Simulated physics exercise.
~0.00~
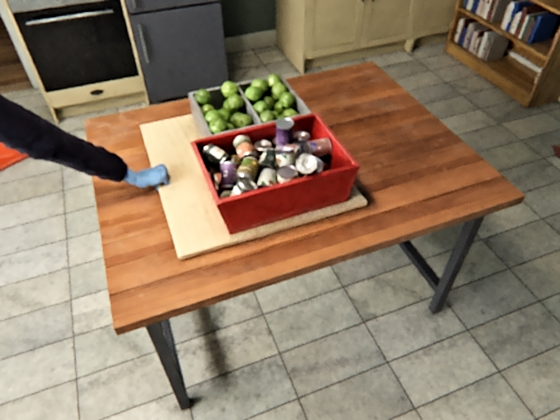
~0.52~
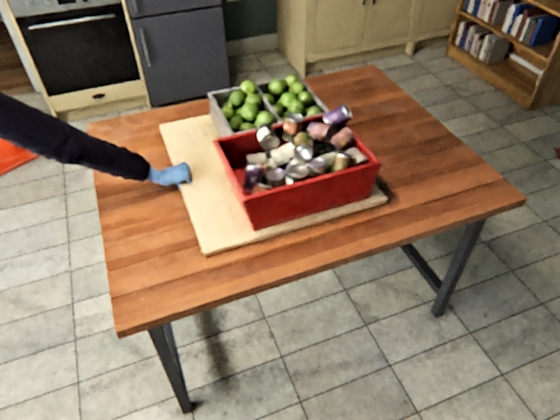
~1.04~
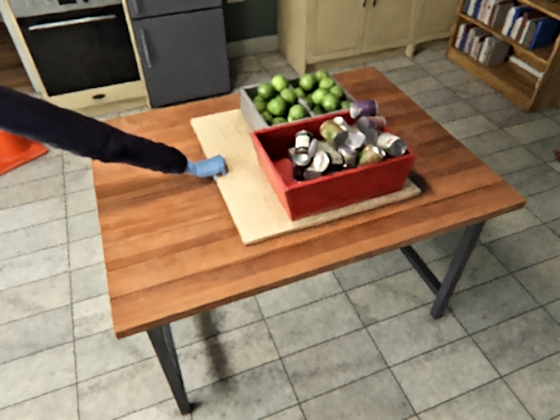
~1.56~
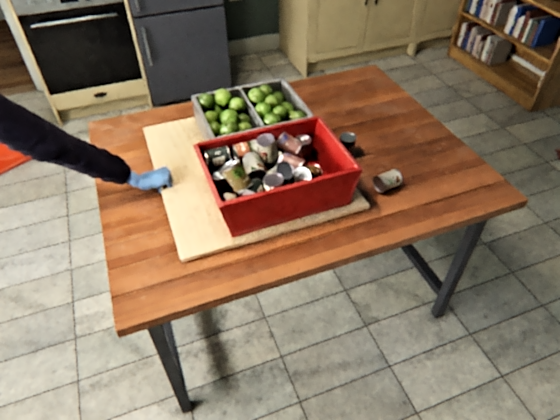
In a kitchen with a grey tiled floor, seen from above at a slight sway, a wooden table with dark metal legs stands near an oven and a bookshelf. On it, a pale board carries a red container full of small tins and, behind it, a divided grey container of green apples. An arm in a dark sleeve and blue glove reaches from the left and holds the board's edge. The board slides right in stages, the tins shifting inside, then moves back left. Two tins end up on the tabletop to the right, while the apples stay in.
